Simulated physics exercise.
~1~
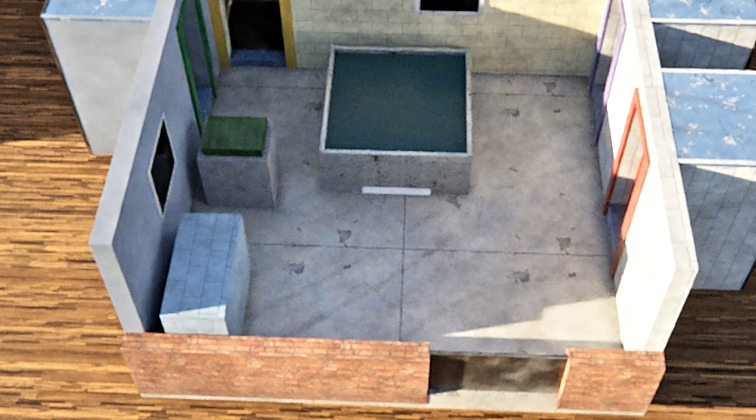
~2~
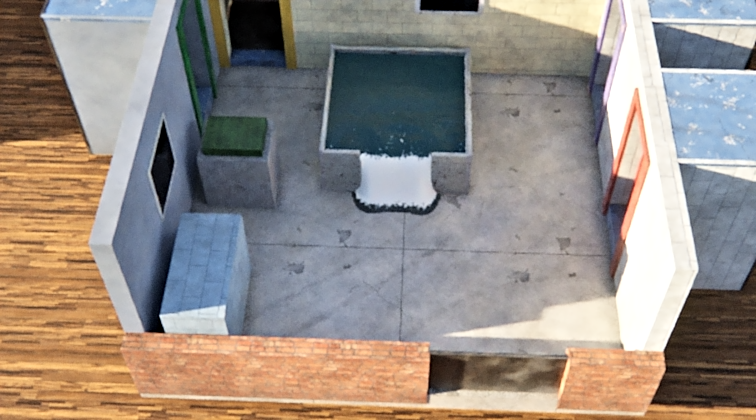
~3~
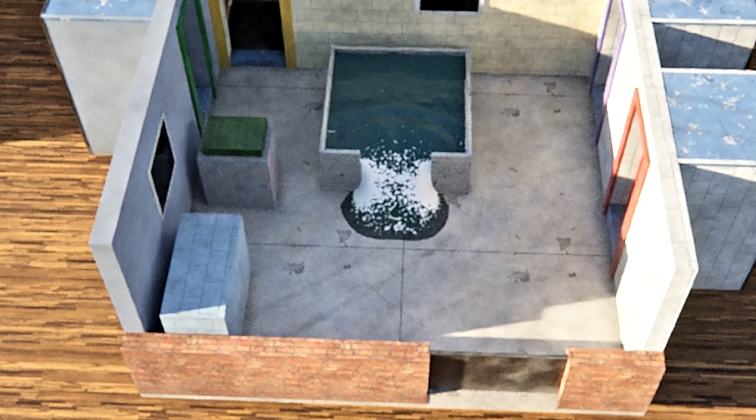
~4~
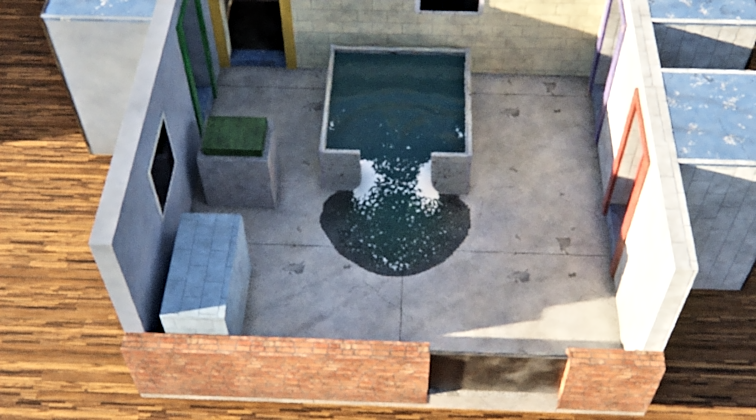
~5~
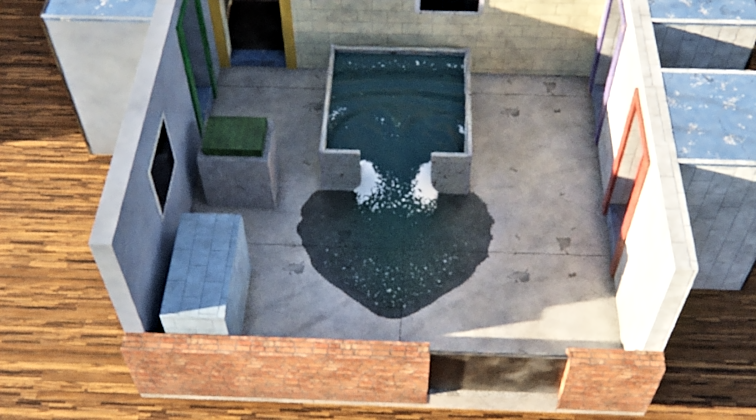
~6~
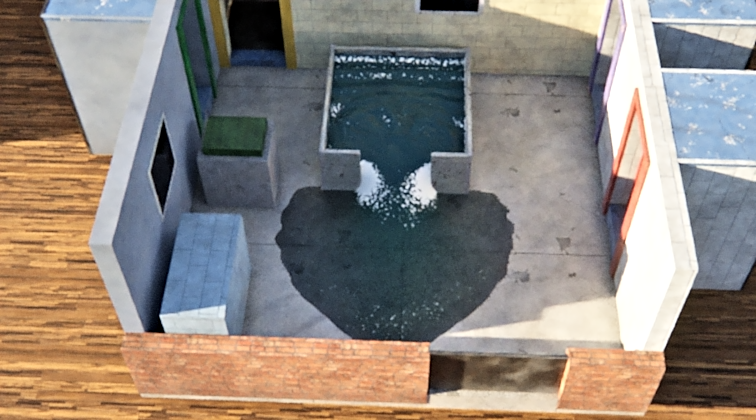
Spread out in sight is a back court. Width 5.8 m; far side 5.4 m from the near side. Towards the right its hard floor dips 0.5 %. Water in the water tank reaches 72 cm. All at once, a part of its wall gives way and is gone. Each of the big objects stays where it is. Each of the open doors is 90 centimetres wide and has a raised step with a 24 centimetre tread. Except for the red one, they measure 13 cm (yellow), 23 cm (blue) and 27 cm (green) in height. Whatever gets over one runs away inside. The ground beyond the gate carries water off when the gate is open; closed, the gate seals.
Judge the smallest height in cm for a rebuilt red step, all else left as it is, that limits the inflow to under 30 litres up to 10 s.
Roughly 7 cm at the least.
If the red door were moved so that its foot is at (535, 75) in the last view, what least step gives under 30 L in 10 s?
Roughly 12.5 cm, give or take.
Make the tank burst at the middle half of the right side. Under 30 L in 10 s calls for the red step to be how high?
About 11.0 cm.
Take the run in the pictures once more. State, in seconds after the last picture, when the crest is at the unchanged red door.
The level tops out near 5.0 seconds.
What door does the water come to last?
That would be the yellow door.
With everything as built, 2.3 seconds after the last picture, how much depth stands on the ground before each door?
At the yellow door the depth is 0 cm, at red 9 cm, at blue 0 cm and at green 0 cm.
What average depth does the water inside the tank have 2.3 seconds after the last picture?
35 cm, roughly.
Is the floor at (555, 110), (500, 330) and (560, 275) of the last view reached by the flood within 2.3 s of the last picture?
So the three spots come out spared, swamped, swamped, in that order.
Then, 0.7 s after the last picture water covers 40 % of the floor, deepest (42 cm) near (398, 194); it has not reached the red door.
Then, 2.3 s after the last picture water covers 50 % of the floor, deepest (32 cm) near (611, 384); 9 cm at the red door, 0 litres in over its 25 cm step.
Then, 9.3 s after the last picture water covers 95 % of the floor, deepest (18 cm) near (588, 181); 10 cm at the red door, 0 litres in over its 25 cm step.
At the red door as built, the water peaked near 12 cm, 4.9 s after the last picture.
With a step of 6 cm, 44 litres would have come in within the 10 s; with 8 cm, 19 litres. So under 30 litres takes about 7 cm.
